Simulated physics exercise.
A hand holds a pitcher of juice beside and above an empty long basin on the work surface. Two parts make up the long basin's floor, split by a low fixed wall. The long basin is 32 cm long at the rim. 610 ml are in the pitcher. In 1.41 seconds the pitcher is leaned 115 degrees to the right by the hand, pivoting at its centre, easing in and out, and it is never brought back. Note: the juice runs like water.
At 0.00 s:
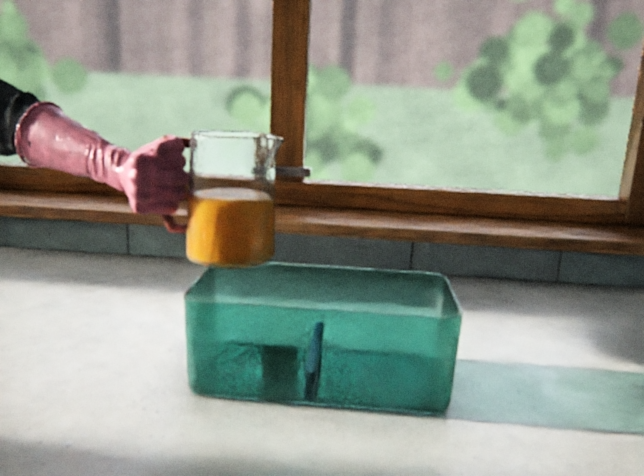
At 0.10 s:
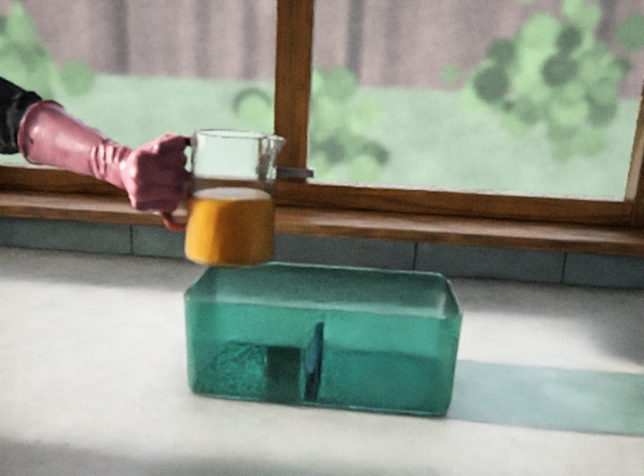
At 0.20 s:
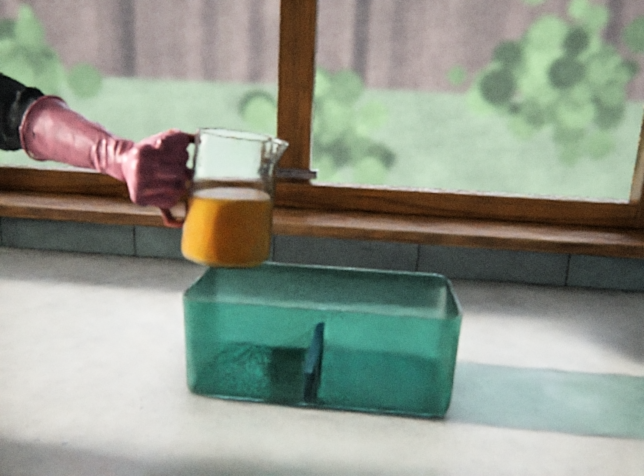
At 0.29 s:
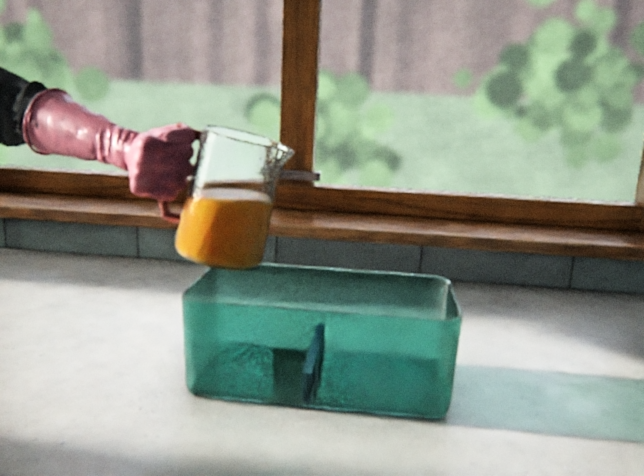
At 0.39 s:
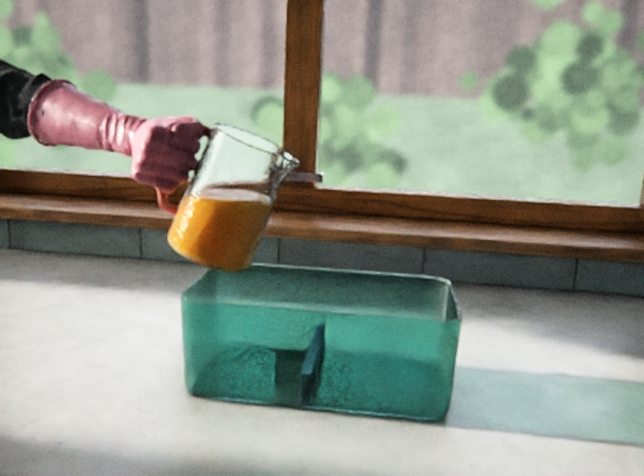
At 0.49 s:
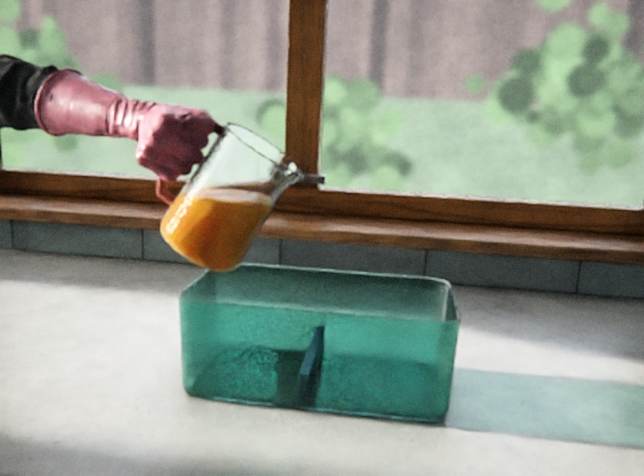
A pink-gloved hand tilting a glass pitcher of orange juice to the right above an empty green divided basin by a window.
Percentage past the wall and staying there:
86 percent.
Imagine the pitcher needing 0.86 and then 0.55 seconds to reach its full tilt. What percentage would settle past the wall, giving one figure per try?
85 in a hundred, followed by 80 in a hundred.
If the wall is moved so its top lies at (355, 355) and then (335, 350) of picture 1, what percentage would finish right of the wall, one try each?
Some 15 in a hundred, then some 55 in a hundred.
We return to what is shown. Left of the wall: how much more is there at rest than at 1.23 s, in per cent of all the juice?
Roughly 8 per cent.
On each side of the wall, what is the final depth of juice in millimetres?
Some 4 mm on the left and some 22 mm on the right.
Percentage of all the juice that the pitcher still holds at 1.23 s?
I'd say some 30 per cent remains.
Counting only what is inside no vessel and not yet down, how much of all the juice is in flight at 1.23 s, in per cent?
Something like 10 per cent of the total.
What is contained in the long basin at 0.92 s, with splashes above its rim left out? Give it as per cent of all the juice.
Estimate - around 1 in a hundred parts.
By 0.92 s the tilt is 84° and 90 per cent is still to pour, 0 is left of the wall and 1 right of it.
By 1.23 s the tilt is 110° and 30 per cent is still to pour, 5 is left of the wall and 55 right of it.
By 1.55 s the tilt is 115° and 1 per cent is still to pour, 13 is left of the wall and 85 right of it.
By 1.91 s the tilt is 115° and 0 per cent is still to pour, 13 is left of the wall and 86 right of it.
At rest 13 per cent lies left of the wall, 86 right of it and 1 outside.
